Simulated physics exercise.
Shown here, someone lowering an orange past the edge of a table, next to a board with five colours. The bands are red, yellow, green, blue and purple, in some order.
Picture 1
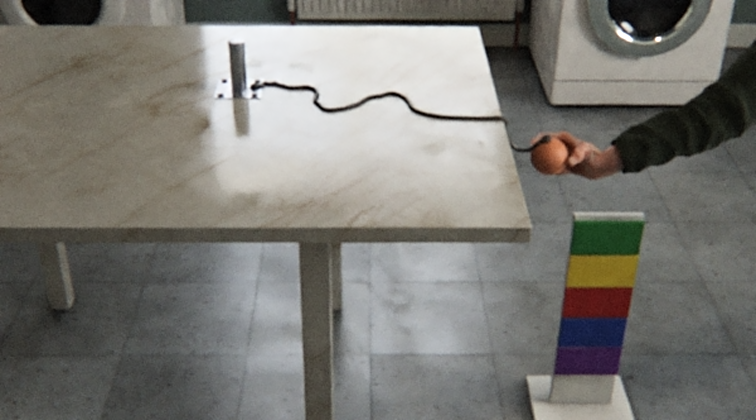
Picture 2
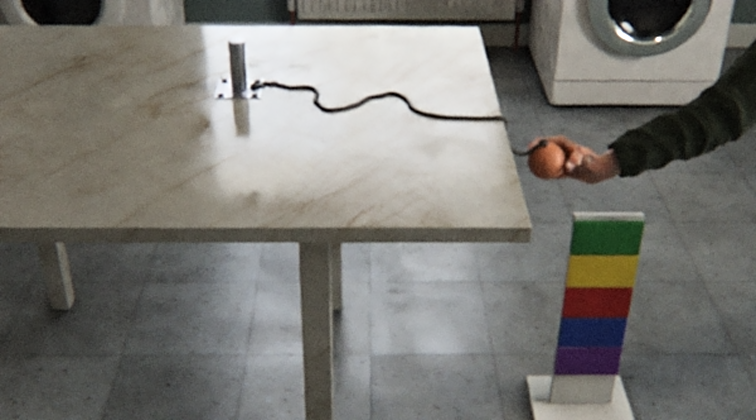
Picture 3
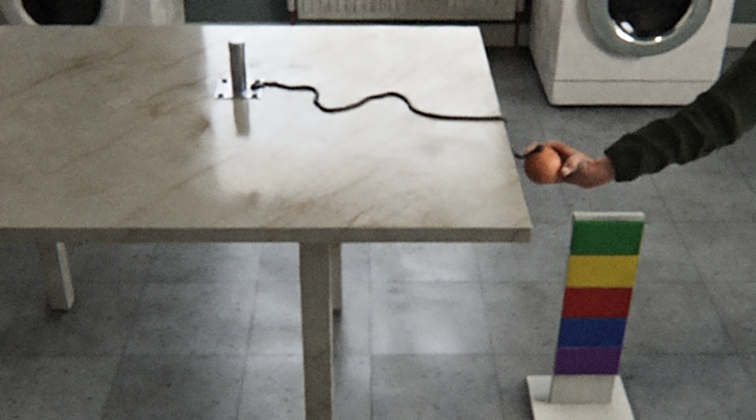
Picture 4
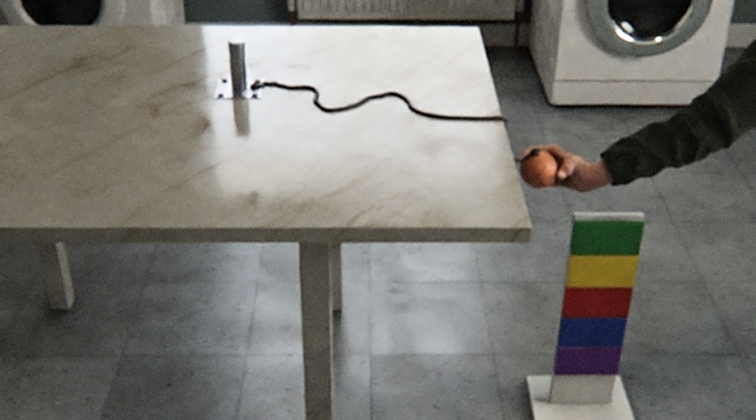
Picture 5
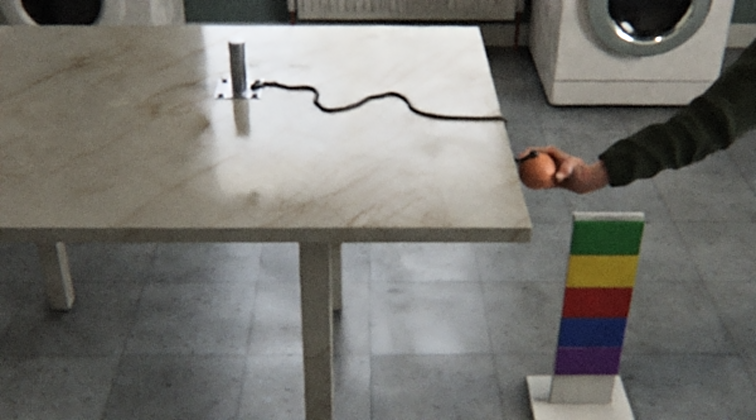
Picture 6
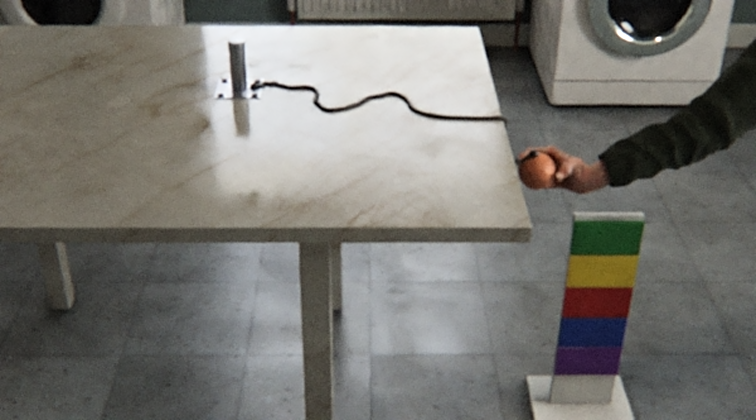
In a grey-tiled room with white front-loading machines along the back, a pale marble-patterned table is seen from slightly above. A dark cord winds from a short metal post on the tabletop to an orange ball held by a dark-sleeved hand beyond the right edge, above a stand banded green, yellow, red, blue and purple. The hand moves the ball slightly left and down toward the table's edge, then stays nearly still.
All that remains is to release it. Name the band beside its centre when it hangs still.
Its middle rests at the yellow band.
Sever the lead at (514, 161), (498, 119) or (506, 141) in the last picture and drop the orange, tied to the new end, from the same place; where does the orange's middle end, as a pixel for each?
In that order: (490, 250), (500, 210) and (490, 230).
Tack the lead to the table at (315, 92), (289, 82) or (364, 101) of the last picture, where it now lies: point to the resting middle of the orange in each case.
Try by try, around (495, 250), (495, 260) and (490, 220).
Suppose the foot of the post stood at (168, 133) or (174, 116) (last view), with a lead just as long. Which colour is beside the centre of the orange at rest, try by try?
Taking them in turn: Green; green.
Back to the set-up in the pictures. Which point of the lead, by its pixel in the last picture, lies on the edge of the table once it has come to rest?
At (414, 109), roughly.
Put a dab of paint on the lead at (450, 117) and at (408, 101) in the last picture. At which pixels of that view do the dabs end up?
They go to (501, 149) and to (481, 109).
Soon after, orange near (471, 265); level with yellow.
After that, orange near (506, 267); level with yellow.
In the end, orange near (495, 269); level with yellow. The yellow one.
